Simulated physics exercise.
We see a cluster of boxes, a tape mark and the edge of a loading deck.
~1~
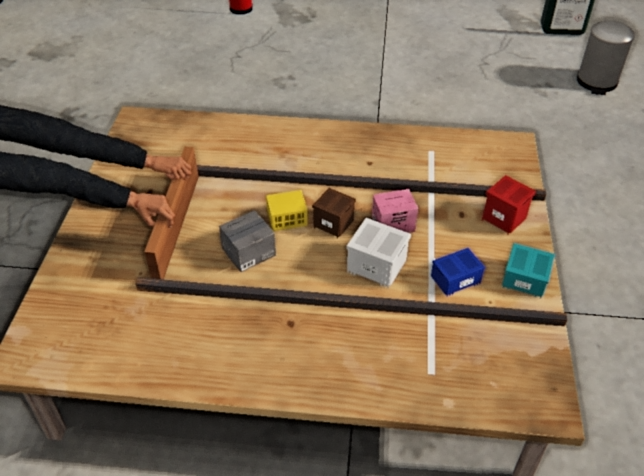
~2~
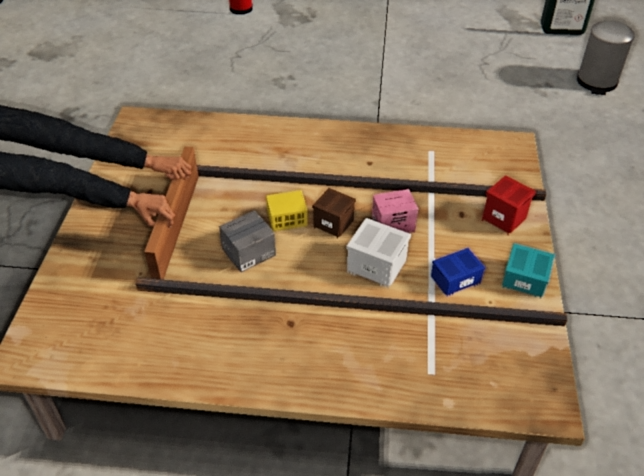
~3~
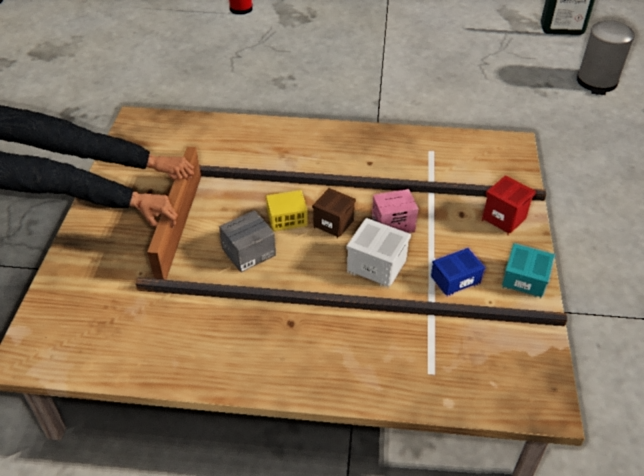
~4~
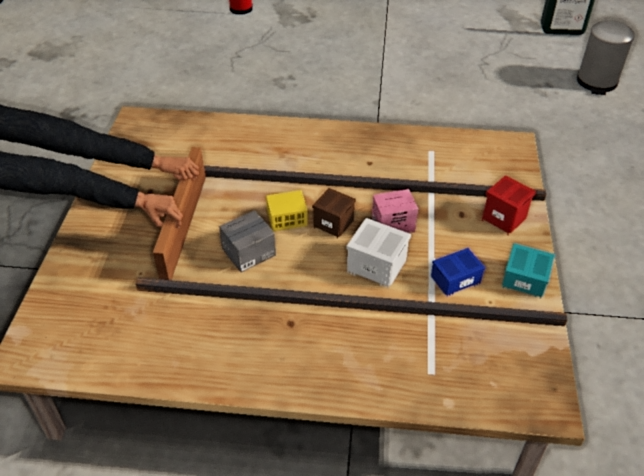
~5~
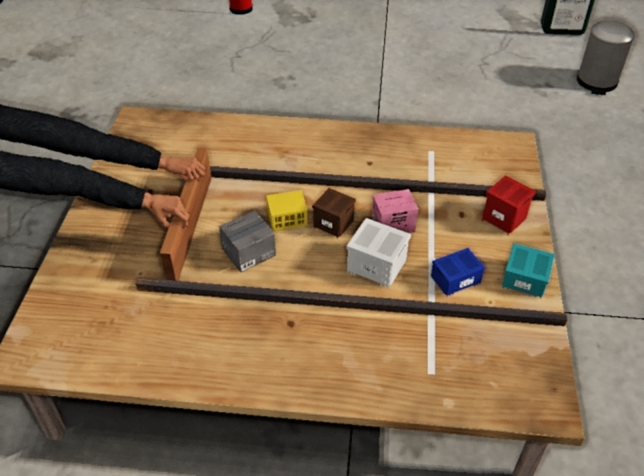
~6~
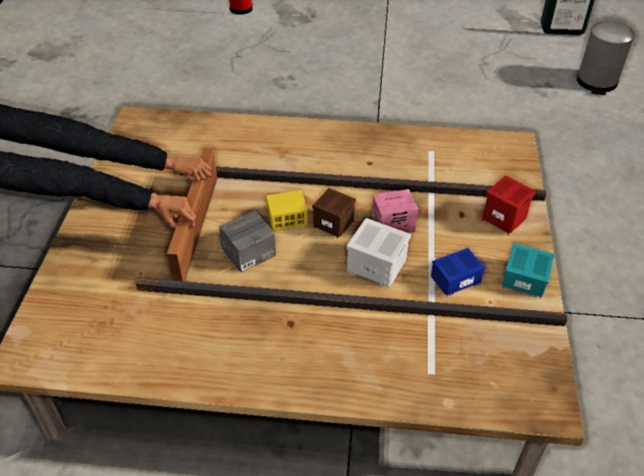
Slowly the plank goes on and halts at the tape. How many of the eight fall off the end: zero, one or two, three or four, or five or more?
As it turns out, the number that fall off is one or two.
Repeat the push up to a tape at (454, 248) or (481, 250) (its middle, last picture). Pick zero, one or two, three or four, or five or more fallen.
Taking them in turn, just one or two; 3 or 4.
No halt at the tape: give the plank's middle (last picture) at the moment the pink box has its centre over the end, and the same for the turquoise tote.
For the pink box at (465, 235), for the turquoise tote at (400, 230).
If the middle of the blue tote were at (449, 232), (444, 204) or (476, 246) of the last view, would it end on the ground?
Place by place, it stays on; remains up; holds on.
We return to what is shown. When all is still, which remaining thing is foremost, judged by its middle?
The blue tote.
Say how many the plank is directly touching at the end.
It touches 2.
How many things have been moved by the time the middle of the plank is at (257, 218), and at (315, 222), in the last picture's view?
The counts are 1 and 5.
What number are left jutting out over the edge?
Overhanging: 1.
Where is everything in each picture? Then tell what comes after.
In the first frame, turquoise tote (528, 271); red tote (508, 205); blue tote (457, 272); plank (174, 211); tape (431, 246).
In the second frame, red tote (508, 206); grey box (248, 241).
In the third frame, blue tote (457, 272); pink box (394, 214).
In the fourth frame, turquoise tote (528, 271); brown tote (334, 213).
In the fifth frame, red tote (508, 206); yellow crate (287, 211).
In the sixth frame, turquoise tote (528, 271); red tote (508, 206); blue tote (457, 272); plank (195, 213); tape (431, 246).
Soon after, none off yet; turquoise tote at rest near (528, 271); red tote at rest near (508, 206); blue tote at rest near (457, 272).
In the end, the number that fall off is one or two; gone, turquoise tote.
